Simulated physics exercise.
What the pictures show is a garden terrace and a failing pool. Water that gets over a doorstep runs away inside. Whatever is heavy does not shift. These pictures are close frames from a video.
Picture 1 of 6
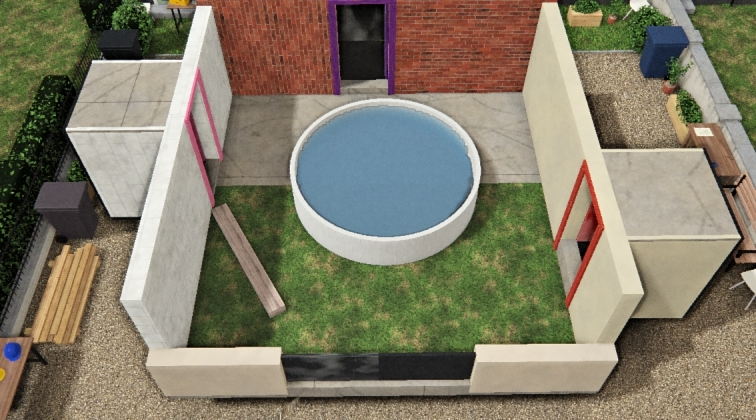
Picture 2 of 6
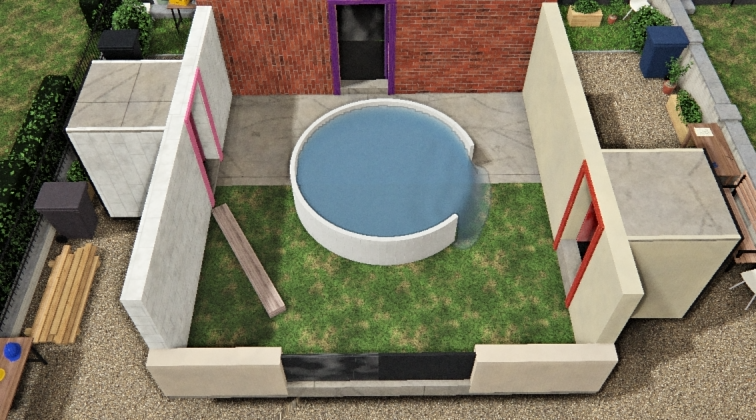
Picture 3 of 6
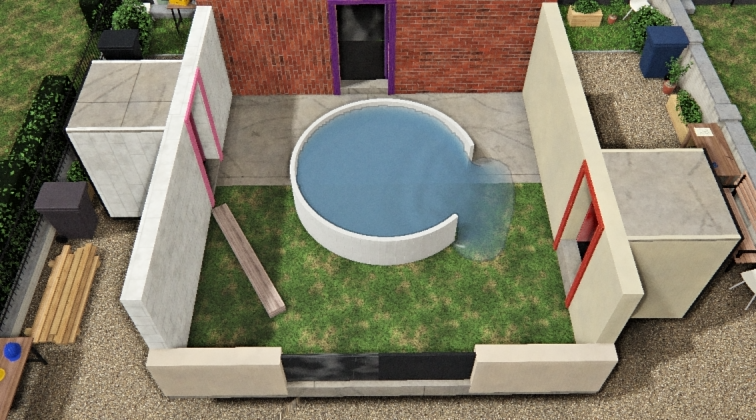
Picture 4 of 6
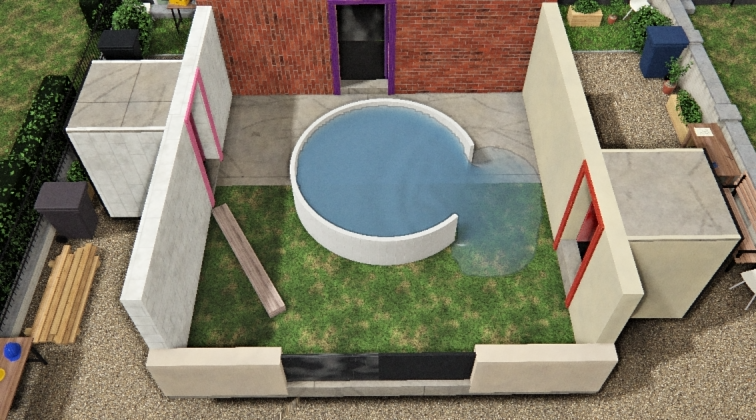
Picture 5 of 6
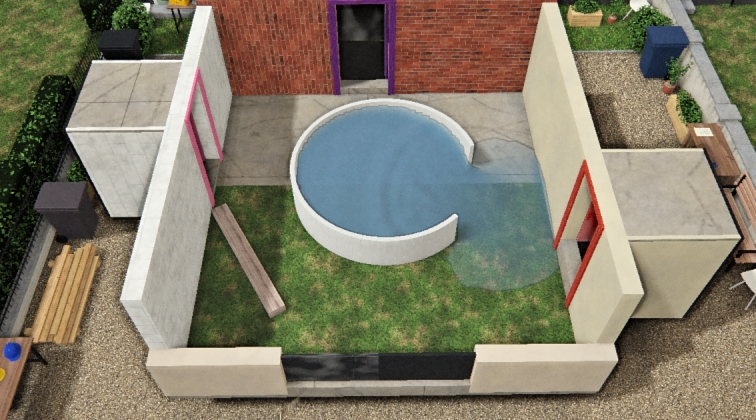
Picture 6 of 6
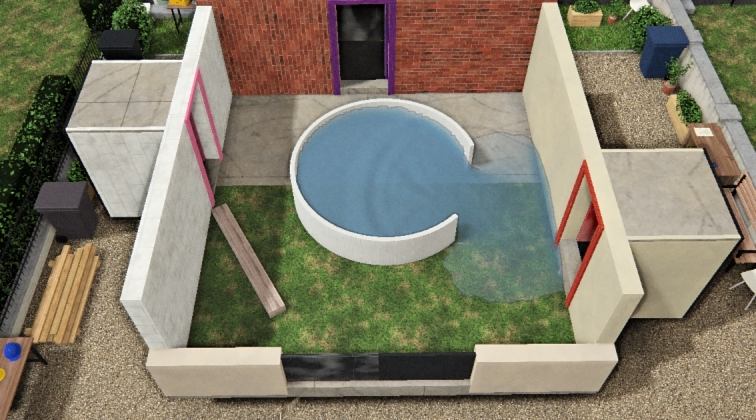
A round white pool on a walled terrace opened on its right side, and water poured through the gap, spreading across the grass and paving toward the red-framed doorway in the right wall.
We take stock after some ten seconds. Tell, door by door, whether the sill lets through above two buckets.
Door by door: The pink door does; the purple door does not; the red door does not.
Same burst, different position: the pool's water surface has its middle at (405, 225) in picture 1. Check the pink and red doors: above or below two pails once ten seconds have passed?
Checked in turn, the pink door goes past the limit; the red door goes past the limit.
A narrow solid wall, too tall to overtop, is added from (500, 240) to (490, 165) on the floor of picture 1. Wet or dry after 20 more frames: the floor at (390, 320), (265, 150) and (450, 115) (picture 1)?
Taking the points in order - wetted, unwetted, wetted.
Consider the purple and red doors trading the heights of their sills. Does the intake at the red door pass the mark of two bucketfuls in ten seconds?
Answer: Red door overflows.
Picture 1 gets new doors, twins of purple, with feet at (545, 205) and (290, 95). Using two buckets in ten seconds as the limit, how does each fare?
First tops the limit, then falls short.
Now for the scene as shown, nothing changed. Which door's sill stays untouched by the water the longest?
It's the pink one.
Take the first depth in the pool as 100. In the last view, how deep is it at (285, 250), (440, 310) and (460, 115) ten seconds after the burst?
About 30, 16 and 14 percent, in that order.
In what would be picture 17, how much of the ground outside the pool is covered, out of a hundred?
Roughly 35 percent, I'd say.
A moment on, water covers 20 % of the floor; the pink door not reached, the purple door not reached, the red door wet at the sill, nothing in.
Next, water covers 35 % of the floor; the pink door not reached, the purple door not reached, the red door wet at the sill, nothing in.
Then, water covers 60 % of the floor; the pink door not reached, the purple door wet at the sill, nothing in, the red door wet at the sill, nothing in.
Later, water covers 95 % of the floor; the pink door wet at the sill, nothing in, the purple door wet at the sill, nothing in, the red door wet at the sill, nothing in.
In the end, water covers 100 % of the floor; the pink door over two buckets in, the purple door wet at the sill, nothing in, the red door wet at the sill, nothing in.
